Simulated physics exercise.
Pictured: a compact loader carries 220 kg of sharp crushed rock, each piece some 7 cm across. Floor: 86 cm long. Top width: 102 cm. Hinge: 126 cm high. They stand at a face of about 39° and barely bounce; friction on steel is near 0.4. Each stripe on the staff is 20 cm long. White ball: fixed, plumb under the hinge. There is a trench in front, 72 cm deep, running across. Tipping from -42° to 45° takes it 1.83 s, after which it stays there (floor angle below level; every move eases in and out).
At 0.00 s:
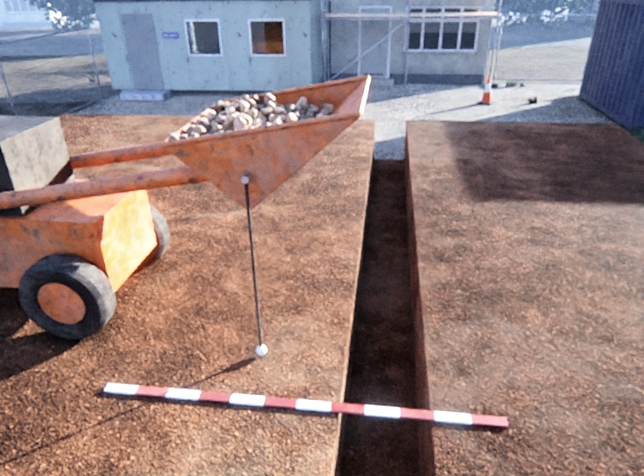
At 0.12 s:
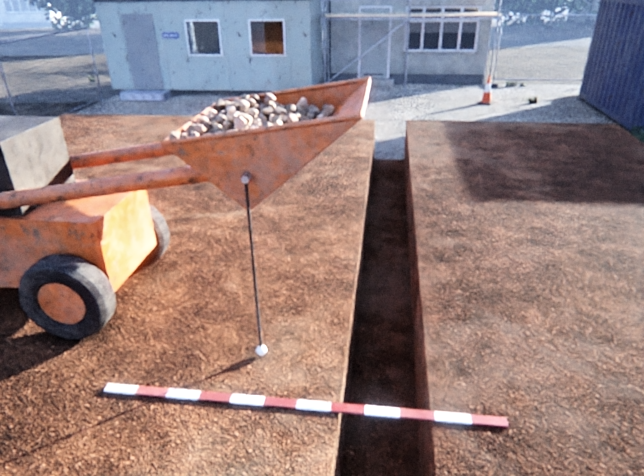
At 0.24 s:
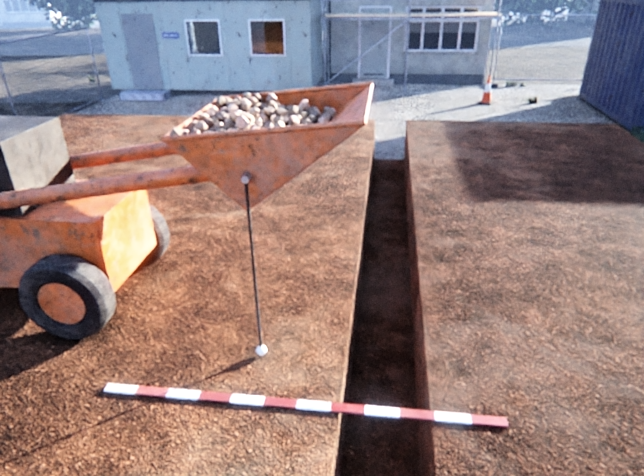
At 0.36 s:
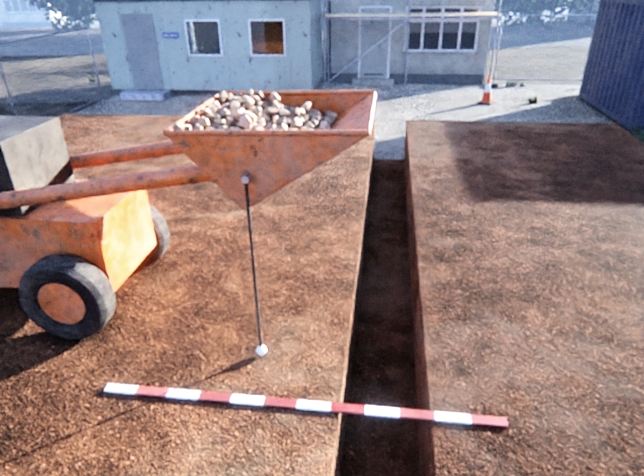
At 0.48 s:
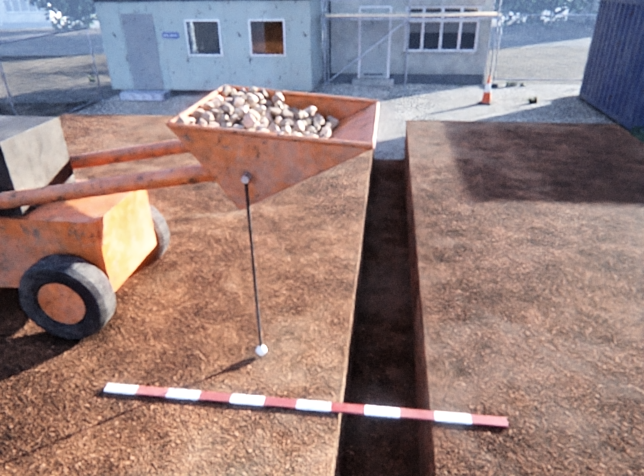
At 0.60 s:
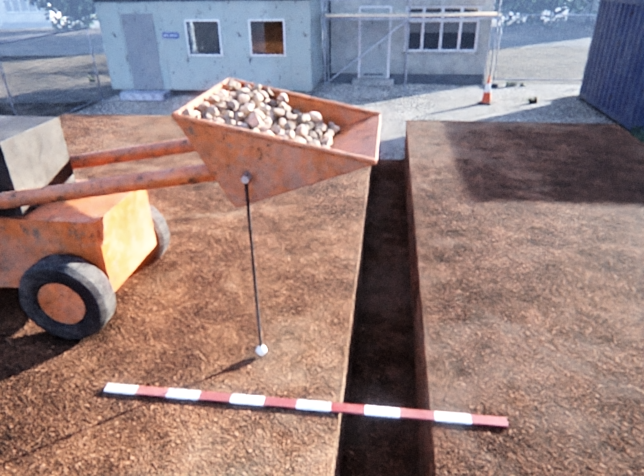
On a dirt work site beside a narrow trench, an orange loader holds up a bucket of stones, then gradually tilts it forward, its right edge lowering and back edge rising as the stones shift slightly inside.
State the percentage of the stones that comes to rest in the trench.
Roughly 100 per cent comes to rest there.
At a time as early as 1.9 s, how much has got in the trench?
Something like 60 in a hundred.
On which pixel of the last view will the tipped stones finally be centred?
About (390, 377).
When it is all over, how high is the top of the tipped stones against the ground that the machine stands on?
Roughly 22 cm beneath the ground.
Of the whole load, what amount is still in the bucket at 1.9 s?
About 30% remains inside.
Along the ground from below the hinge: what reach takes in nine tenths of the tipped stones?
Distance along the ground: Some 110 cm.
After 1.4 s the floor is at 31°; 100 % in the bucket; the foremost stones are at (341, 194).
After 1.9 s the floor is at 45°; 28 % in the bucket, 13 % short of the trench, 59 % in the trench; the foremost stones are at (411, 354).
After 2.3 s the floor is at 45°; 0 % in the bucket, 2 % short of the trench, 98 % in the trench; the foremost stones are at (413, 375).
After 4.8 s the floor is at 45°; 0 % in the bucket, 100 % in the trench; the foremost stones are at (413, 382).
